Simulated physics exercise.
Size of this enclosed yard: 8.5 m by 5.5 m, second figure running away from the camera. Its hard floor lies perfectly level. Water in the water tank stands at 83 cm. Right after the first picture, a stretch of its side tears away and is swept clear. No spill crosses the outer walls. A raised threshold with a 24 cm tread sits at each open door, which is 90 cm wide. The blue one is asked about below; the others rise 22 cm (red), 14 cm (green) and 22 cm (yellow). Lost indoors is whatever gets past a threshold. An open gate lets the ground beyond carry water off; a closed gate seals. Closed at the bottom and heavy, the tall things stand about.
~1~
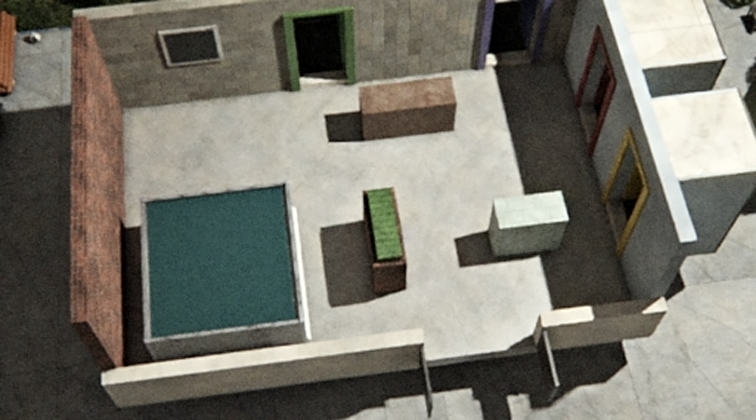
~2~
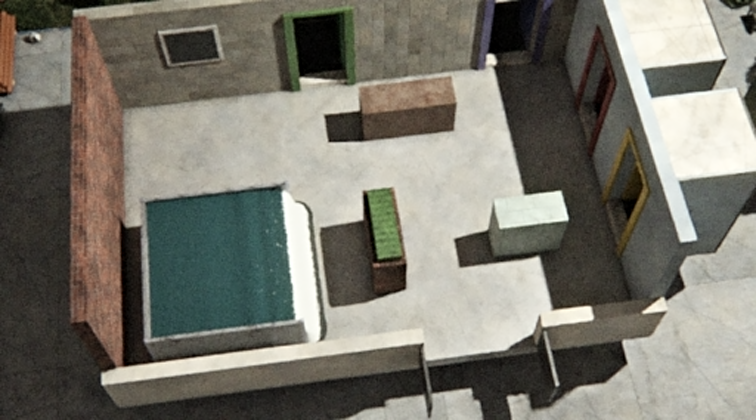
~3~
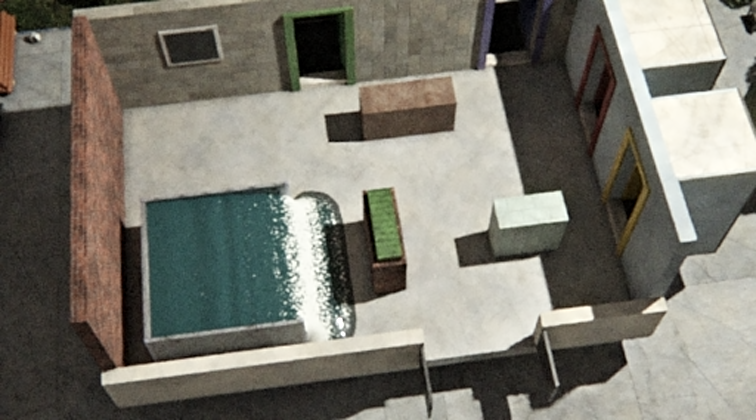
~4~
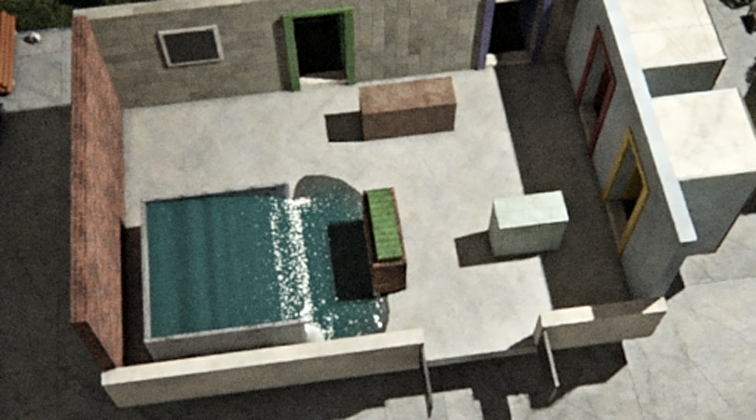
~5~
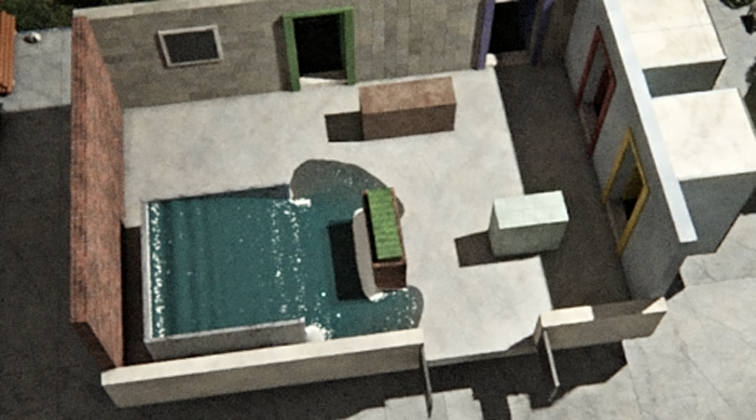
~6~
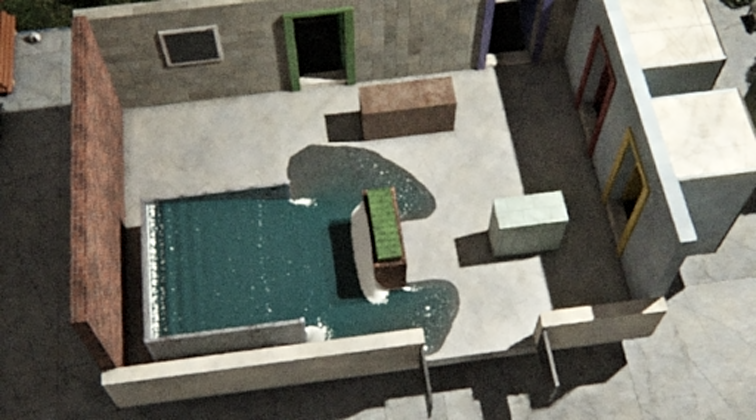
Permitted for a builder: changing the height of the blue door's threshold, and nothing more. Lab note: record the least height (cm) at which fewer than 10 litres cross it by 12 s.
Least height: 13.5 cm.
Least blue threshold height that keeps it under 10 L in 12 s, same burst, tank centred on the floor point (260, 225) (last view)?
Then about 16 centimetres at the least.
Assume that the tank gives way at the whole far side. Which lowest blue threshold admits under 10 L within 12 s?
That way, roughly 14.5 cm.
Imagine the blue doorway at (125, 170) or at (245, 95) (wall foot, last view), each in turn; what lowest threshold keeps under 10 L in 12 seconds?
13.0 and 11.0 cm.
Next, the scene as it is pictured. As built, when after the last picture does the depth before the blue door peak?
Approximately 5.0 s.
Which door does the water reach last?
The blue one comes last.
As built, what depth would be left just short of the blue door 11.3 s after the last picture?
About 6.5 cm.
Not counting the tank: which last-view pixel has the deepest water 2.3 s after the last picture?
At about pixel (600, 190).
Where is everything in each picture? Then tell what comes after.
In the first picture, the water tank at (220, 261) is whole and still, 83 cm deep; the blue door at (514, 32) is dry.
In the second picture, the gap is at (295, 265), the front 0.3 m out at (321, 336); the back of the water tank holds 83 cm.
In the third picture, the front is at (352, 319), 0.8 m from the gap at (295, 267); 2.2 m2 of floor is wet, 83 cm left at the back.
In the fourth picture, water pours out at (295, 268) and has run 1.4 m, to (384, 318); about 14 cm deep outside, 83 cm at the back.
In the fifth picture, water pours out at (295, 268) and has run 2.0 m, to (418, 307); about 14 cm deep outside, 78 cm at the back.
In the sixth picture, the gap is at (296, 268), the front 2.6 m out at (454, 305); the back of the water tank holds 70 cm; 3.2 m in a straight line remain to the blue door at (514, 32).
Then, 0.7 s after the last picture water covers 40 % of the floor, deepest (62 cm) near (358, 266); it has not reached the blue door.
Then, 2.3 s after the last picture water covers 75 % of the floor, deepest (48 cm) near (600, 190); it has not reached the blue door.
Then, 11.3 s after the last picture water covers 100 % of the floor, deepest (17 cm) near (167, 217); 6 cm at the blue door, 31 litres in over its 10 cm threshold.
At the blue door as built, the water peaked near 17 cm, 4.9 s after the last picture.
Run again over the same 12 s with other heights there, 20 litres in over 11.5 cm, 4 litres over 16 cm. The limit of 10 litres is kept from about 13.5 cm up.
